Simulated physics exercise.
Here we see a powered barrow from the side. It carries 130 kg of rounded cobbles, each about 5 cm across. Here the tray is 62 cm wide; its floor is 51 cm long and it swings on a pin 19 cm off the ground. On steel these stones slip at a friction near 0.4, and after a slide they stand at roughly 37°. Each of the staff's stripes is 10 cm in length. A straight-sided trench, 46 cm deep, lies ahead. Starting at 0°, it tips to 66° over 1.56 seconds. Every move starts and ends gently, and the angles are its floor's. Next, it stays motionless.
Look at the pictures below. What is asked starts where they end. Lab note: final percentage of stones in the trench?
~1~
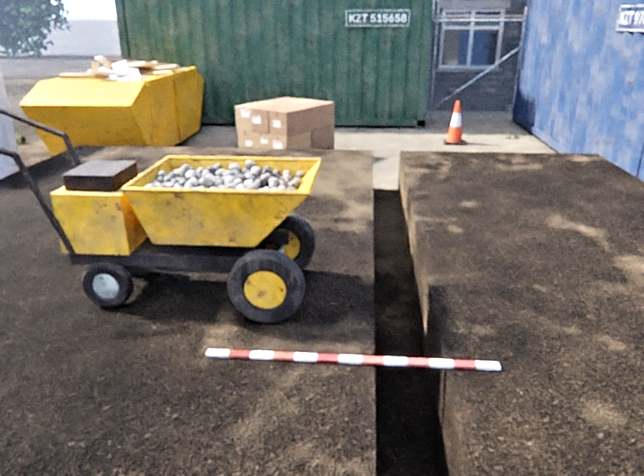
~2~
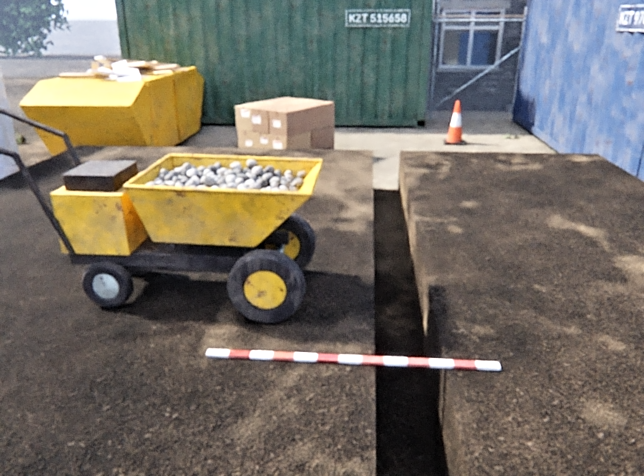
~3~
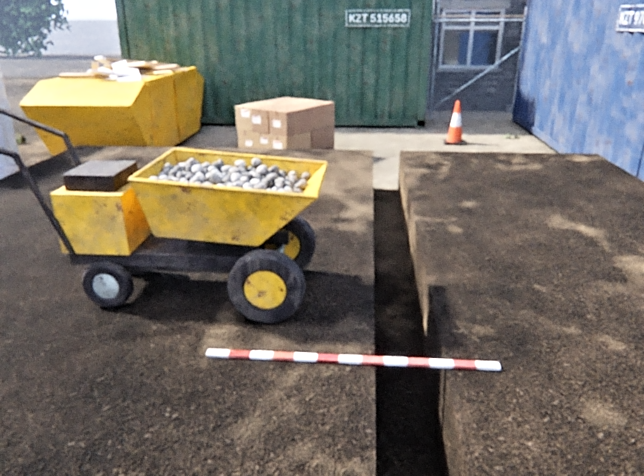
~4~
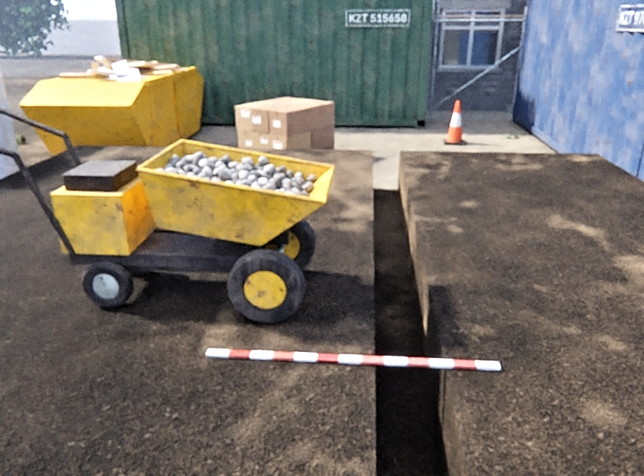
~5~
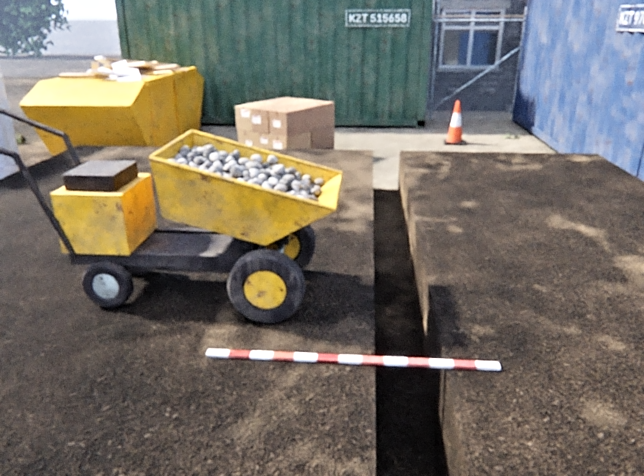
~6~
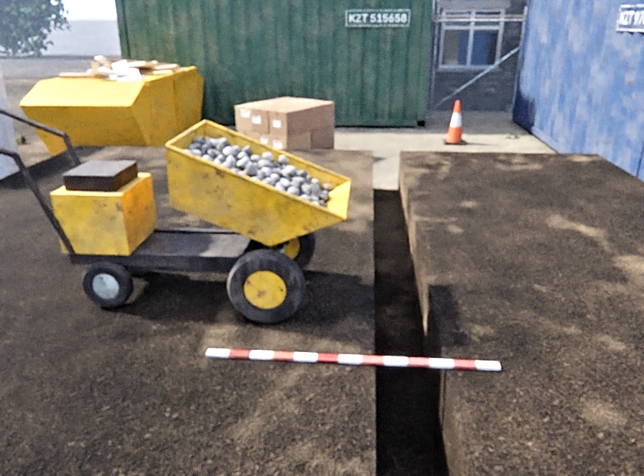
Approx. 92 %.
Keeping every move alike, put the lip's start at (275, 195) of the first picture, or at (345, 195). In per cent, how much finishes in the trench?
Close to 90 percent in the first case, 55 percent in the second.
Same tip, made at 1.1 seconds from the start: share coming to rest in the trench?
It'd be some 85 per cent.
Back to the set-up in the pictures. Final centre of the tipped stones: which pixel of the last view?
Their centre sits close to (405, 354).
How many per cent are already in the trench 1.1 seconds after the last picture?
By then, around 40 percent.
Then, 0.6 s after the last picture the floor is at 56°, 100 % in the tray; the foremost stones are at (374, 244).
Then, 1.1 s after the last picture the floor is at 66°, 57 % in the tray, 40 % in the trench, 3 % past the trench; the foremost stones are at (460, 297).
Then, 1.4 s after the last picture the floor is at 66°, 24 % in the tray, 68 % in the trench, 8 % past the trench; the foremost stones are at (512, 291).
Then, 3.4 s after the last picture the floor is at 66°, 0 % in the tray, 92 % in the trench, 8 % past the trench; the foremost stones are at (539, 300).
